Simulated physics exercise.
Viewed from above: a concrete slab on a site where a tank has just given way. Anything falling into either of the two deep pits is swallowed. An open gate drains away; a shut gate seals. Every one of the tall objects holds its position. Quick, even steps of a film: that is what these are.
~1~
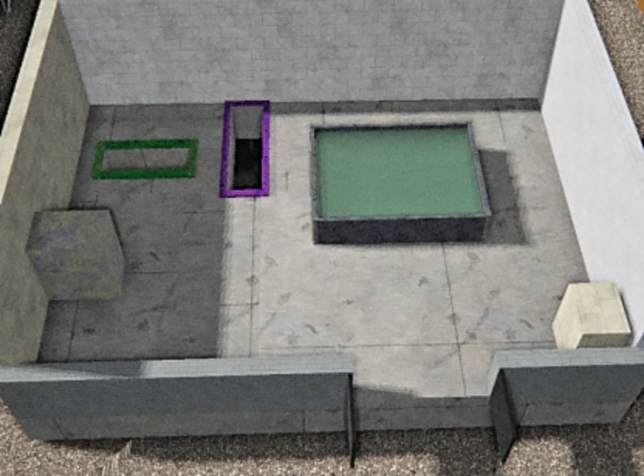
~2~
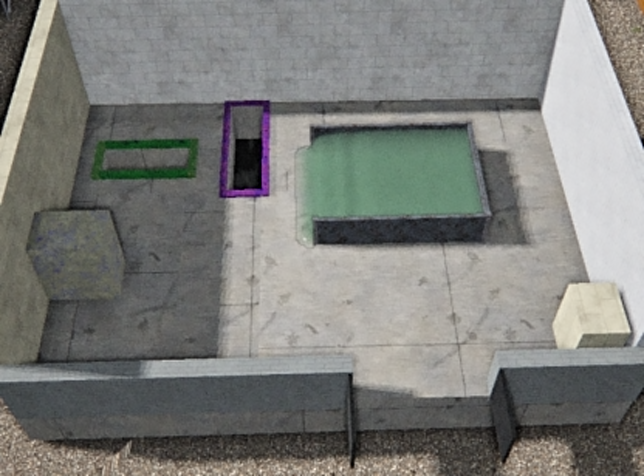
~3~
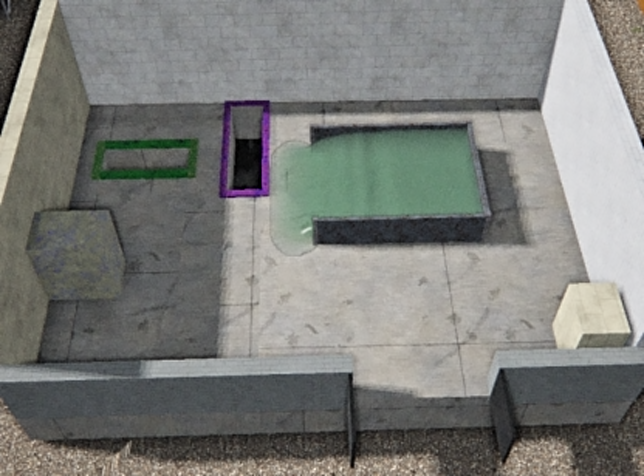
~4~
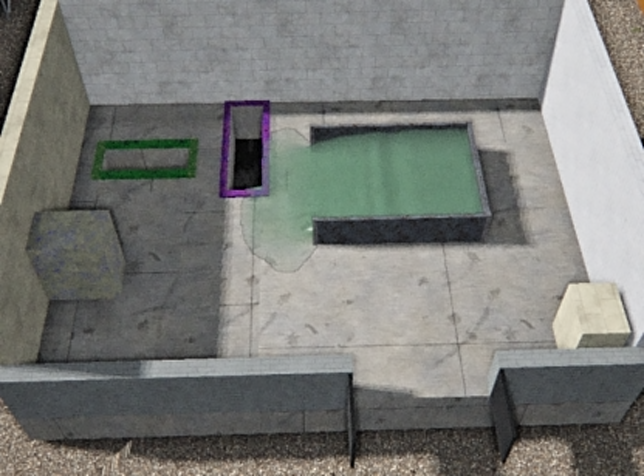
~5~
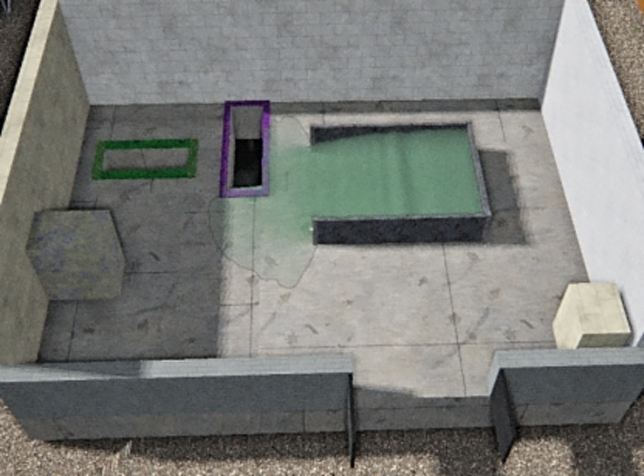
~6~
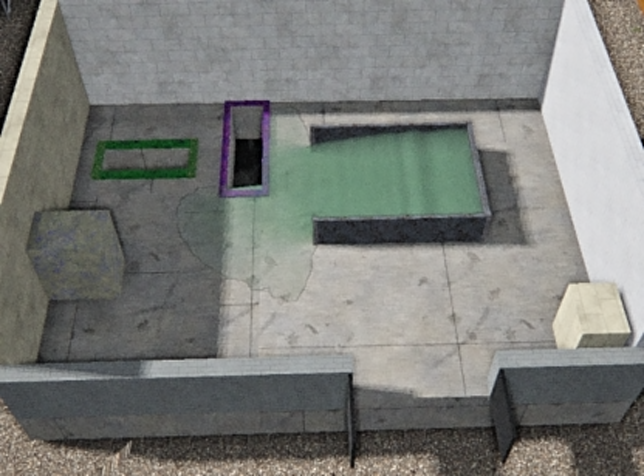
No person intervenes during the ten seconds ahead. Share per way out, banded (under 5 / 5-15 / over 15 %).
Banded: Gate under 5 %, green pit under 5 %, purple pit over 15 %.
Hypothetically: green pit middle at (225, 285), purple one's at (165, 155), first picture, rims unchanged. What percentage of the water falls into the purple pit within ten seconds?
Roughly 45 per cent ends up in the purple pit.
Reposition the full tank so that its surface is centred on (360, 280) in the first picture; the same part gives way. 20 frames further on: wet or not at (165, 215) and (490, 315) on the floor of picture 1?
Well, the first one would be soaked, and the second one bone-dry.
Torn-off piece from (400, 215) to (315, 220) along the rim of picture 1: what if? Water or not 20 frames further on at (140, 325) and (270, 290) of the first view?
Soaked, then soaked.
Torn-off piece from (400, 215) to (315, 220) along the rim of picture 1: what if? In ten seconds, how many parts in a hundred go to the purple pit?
Purple takes 0 in a hundred.
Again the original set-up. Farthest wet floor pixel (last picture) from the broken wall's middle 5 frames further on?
The farthest wet point should be near (65, 229).
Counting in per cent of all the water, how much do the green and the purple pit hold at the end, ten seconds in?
In the order asked: 2 percent and 34 percent.
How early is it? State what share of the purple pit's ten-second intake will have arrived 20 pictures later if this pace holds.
It works out at roughly 75 percent of the ten-second total.
A moment on, water covers 25 % of the floor; the gate 0 %, the green pit 0 %, the purple pit 9 %.
Next, water covers 30 % of the floor; the gate 0 %, the green pit 0 %, the purple pit 17 %.
Then, water covers 40 % of the floor; the gate 0 %, the green pit 0 %, the purple pit 26 %.
Later, water covers 65 % of the floor; the gate 0 %, the green pit 1 %, the purple pit 30 %.
In the end, water covers 90 % of the floor; the gate 1 %, the green pit 1 %, the purple pit 33 %.
